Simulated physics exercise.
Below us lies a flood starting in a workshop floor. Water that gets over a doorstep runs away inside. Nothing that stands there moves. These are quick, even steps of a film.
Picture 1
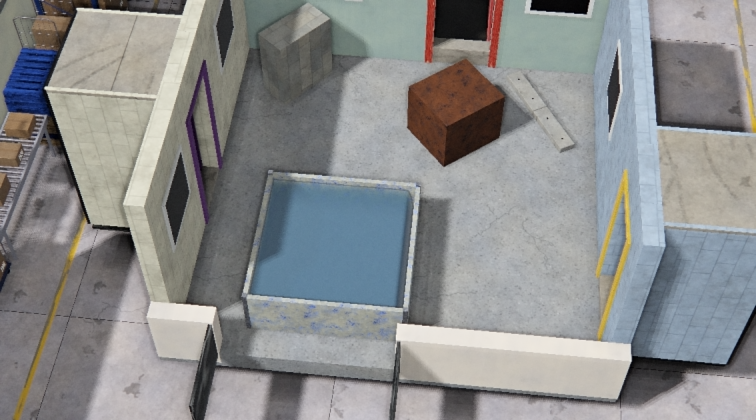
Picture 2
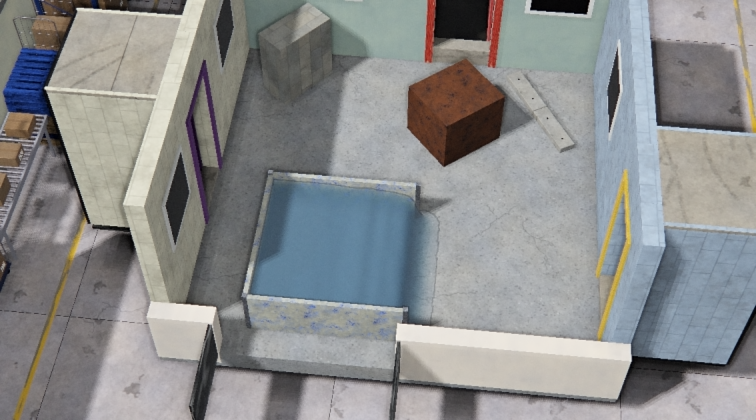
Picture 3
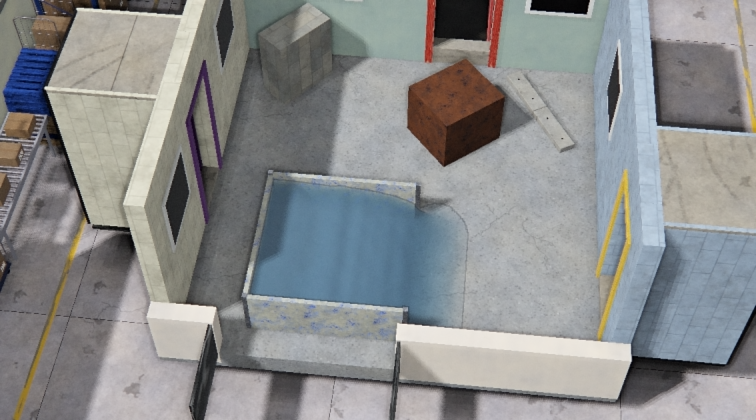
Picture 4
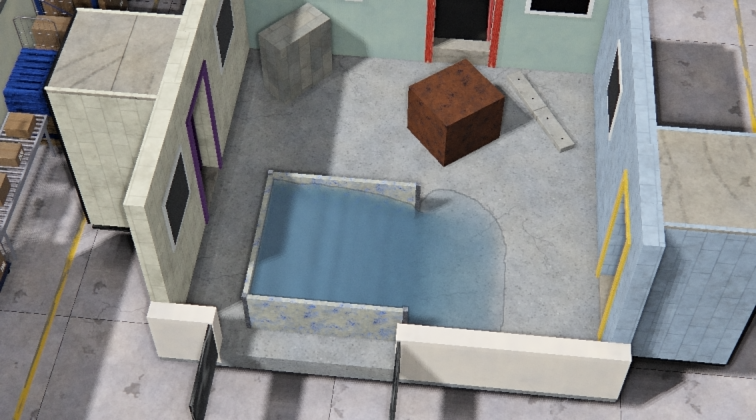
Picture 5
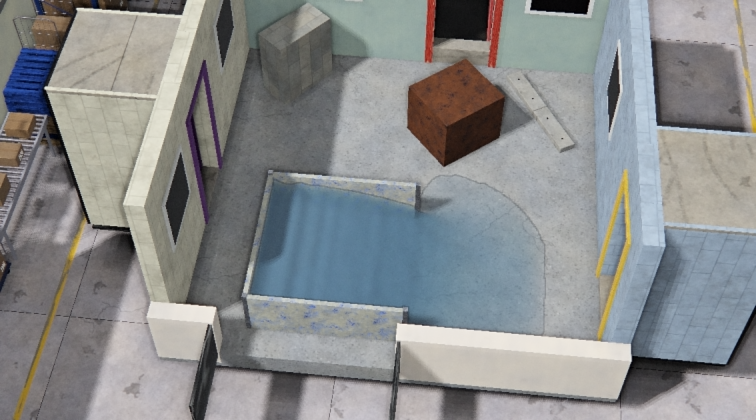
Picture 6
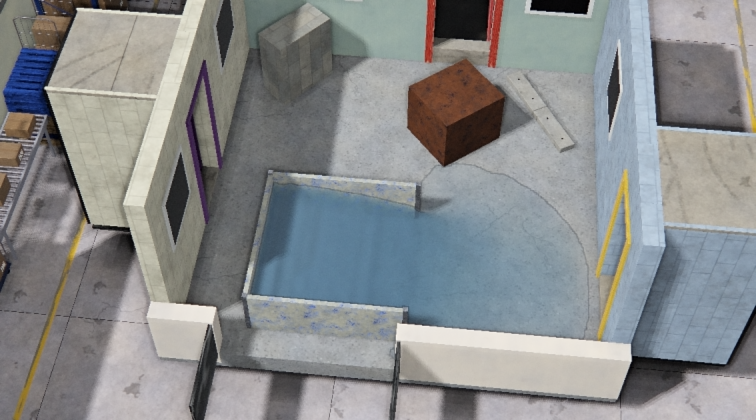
In the video, still blue water fills a rectangular tank on a grey workshop floor, then pours out through its open right side and spreads rightward in a widening curved sheet, while the brown block behind stays still.
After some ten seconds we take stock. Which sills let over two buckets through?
The purple door lets in a lot; the yellow door lets in a lot; the red door admits no more than that.
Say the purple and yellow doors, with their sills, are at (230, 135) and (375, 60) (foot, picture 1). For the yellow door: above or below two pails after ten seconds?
Then: The yellow one takes less.
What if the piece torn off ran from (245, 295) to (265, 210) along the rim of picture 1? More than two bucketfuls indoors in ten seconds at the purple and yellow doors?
Purple door passes that mark; yellow door holds.
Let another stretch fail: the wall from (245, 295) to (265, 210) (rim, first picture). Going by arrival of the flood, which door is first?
I say the one in purple.
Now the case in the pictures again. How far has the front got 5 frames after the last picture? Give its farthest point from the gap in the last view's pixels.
Close to (587, 160).
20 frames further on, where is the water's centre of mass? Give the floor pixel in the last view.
At about (488, 235).
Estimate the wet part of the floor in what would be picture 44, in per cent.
Some 85 per cent.
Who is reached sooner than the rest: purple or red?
That is the red-painted one.
A moment on, water covers 35 % of the floor; the purple door not reached, the yellow door far over two buckets in, the red door not reached.
Next, water covers 40 % of the floor; the purple door not reached, the yellow door far over two buckets in, the red door not reached.
Then, water covers 50 % of the floor; the purple door not reached, the yellow door far over two buckets in, the red door wet at the sill, nothing in.
Later, water covers 85 % of the floor; the purple door not reached, the yellow door far over two buckets in, the red door wet at the sill, nothing in.
In the end, water covers 95 % of the floor; the purple door over two buckets in, the yellow door far over two buckets in, the red door wet at the sill, nothing in.
